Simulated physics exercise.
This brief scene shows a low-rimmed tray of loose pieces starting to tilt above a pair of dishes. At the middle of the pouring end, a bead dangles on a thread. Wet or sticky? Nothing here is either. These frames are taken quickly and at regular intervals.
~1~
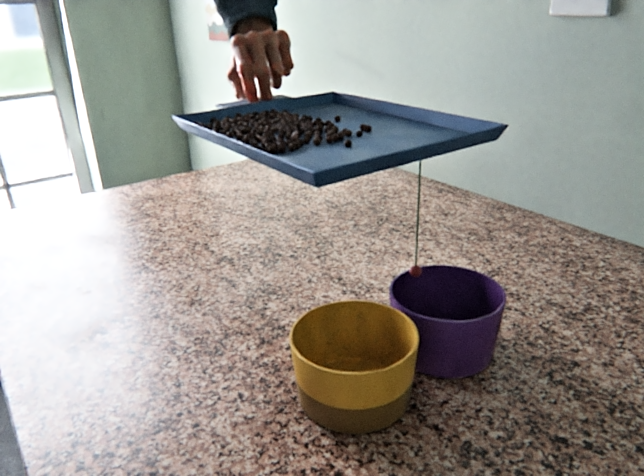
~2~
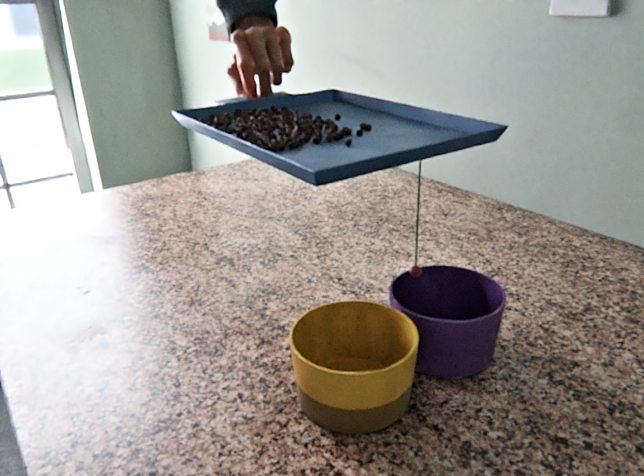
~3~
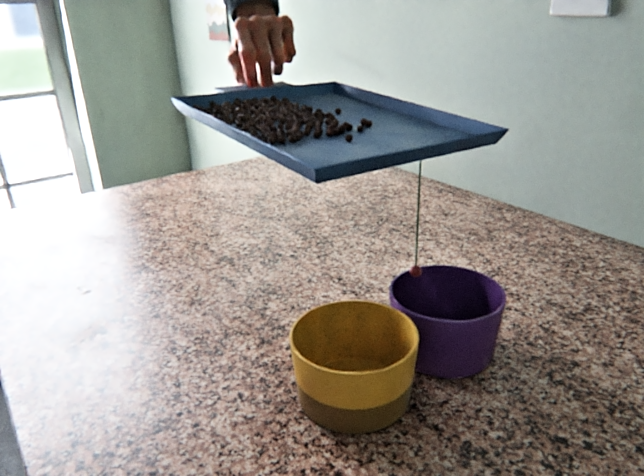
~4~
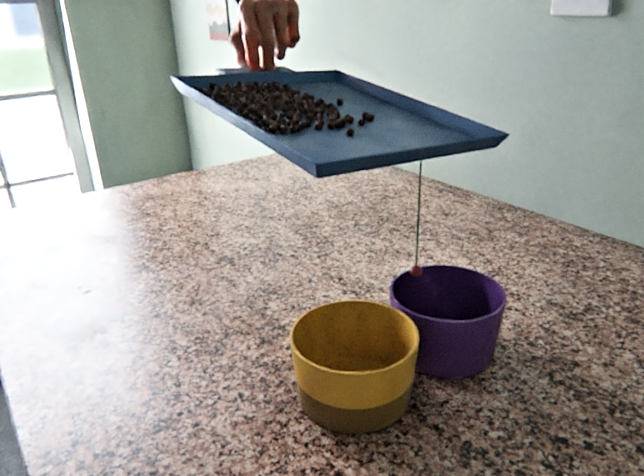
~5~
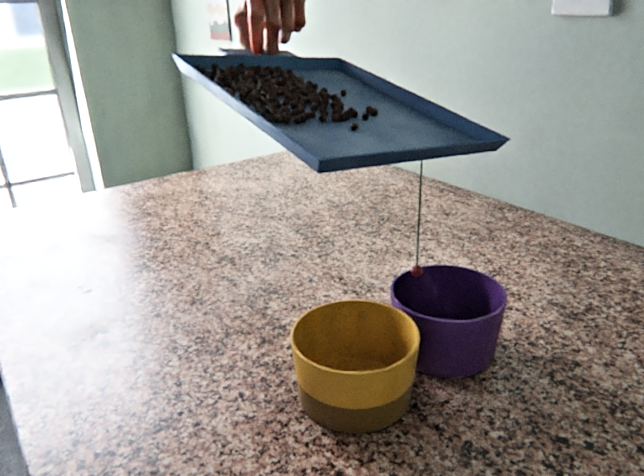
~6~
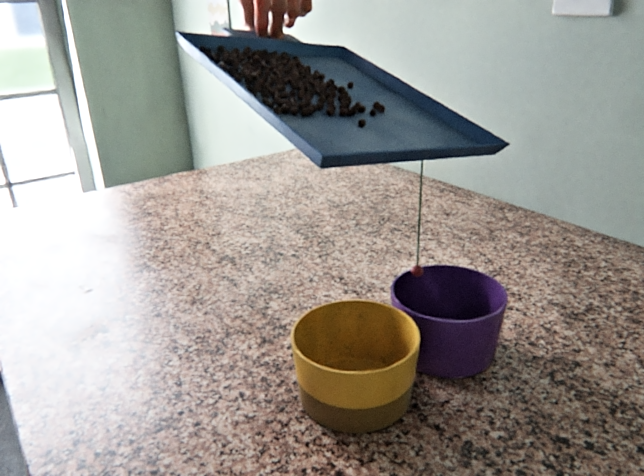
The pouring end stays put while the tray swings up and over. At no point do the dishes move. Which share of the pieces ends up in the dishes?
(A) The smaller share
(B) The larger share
(A) The smaller share.
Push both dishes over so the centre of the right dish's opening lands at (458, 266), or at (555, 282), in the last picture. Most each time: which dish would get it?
The first time it's the right member, the second time the right member.
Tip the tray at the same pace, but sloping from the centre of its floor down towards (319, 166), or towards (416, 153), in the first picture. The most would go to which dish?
Tilt 1: Left-side dish. Tilt 2: Right-side dish.
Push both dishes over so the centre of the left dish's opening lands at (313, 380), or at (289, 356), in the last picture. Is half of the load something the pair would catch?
Place 1: Lower than half; place 2: Lower than half.
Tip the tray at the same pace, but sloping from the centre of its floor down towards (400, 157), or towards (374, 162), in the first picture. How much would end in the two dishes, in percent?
Respectively 60 % and 60 %.
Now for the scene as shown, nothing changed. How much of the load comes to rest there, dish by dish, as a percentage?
So the left dish keeps 0 per cent, and the right one keeps 0 per cent.
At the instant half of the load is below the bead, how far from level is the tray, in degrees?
That would be about 60 degrees from level.
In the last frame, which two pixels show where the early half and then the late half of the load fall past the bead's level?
The first part at (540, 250); the rest at (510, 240).
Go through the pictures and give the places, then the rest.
In the first picture, corners of the pouring end (316, 169) and (498, 125), level; middle of the load (275, 127), allspice berries; left dish (396, 392); right dish (489, 340); bead on its thread (416, 271).
In the second picture, corners of the pouring end (316, 168) and (498, 126), level; middle of the load (275, 124).
In the third picture, corners of the pouring end (317, 165) and (499, 128), tipped barely, lowest at the right corner; middle of the load (275, 116).
In the fourth picture, corners of the pouring end (319, 160) and (500, 132), tipped a little, lowest at the right corner; middle of the load (276, 103).
In the fifth picture, corners of the pouring end (322, 155) and (500, 136), tipped a little, lowest at the right corner; middle of the load (280, 90).
In the sixth picture, corners of the pouring end (325, 150) and (501, 141), tipped clearly, lowest at the right corner; middle of the load (287, 78), roughly two thirds on the move; left dish (397, 391); right dish (491, 340).
Just after the last frame, tray tipped steeply; roughly a quarter on the tray; about a tenth in the right dish; roughly two thirds outside both; about a tenth in the air.
A moment on, tray tipped past a quarter turn; about a tenth in the right dish; almost all outside both.
Further on, tray tipped past a quarter turn; about a tenth in the right dish; almost all outside both.
When it is over, tray tipped past a quarter turn; not one in the left dish; about a tenth in the right dish; almost all outside both.
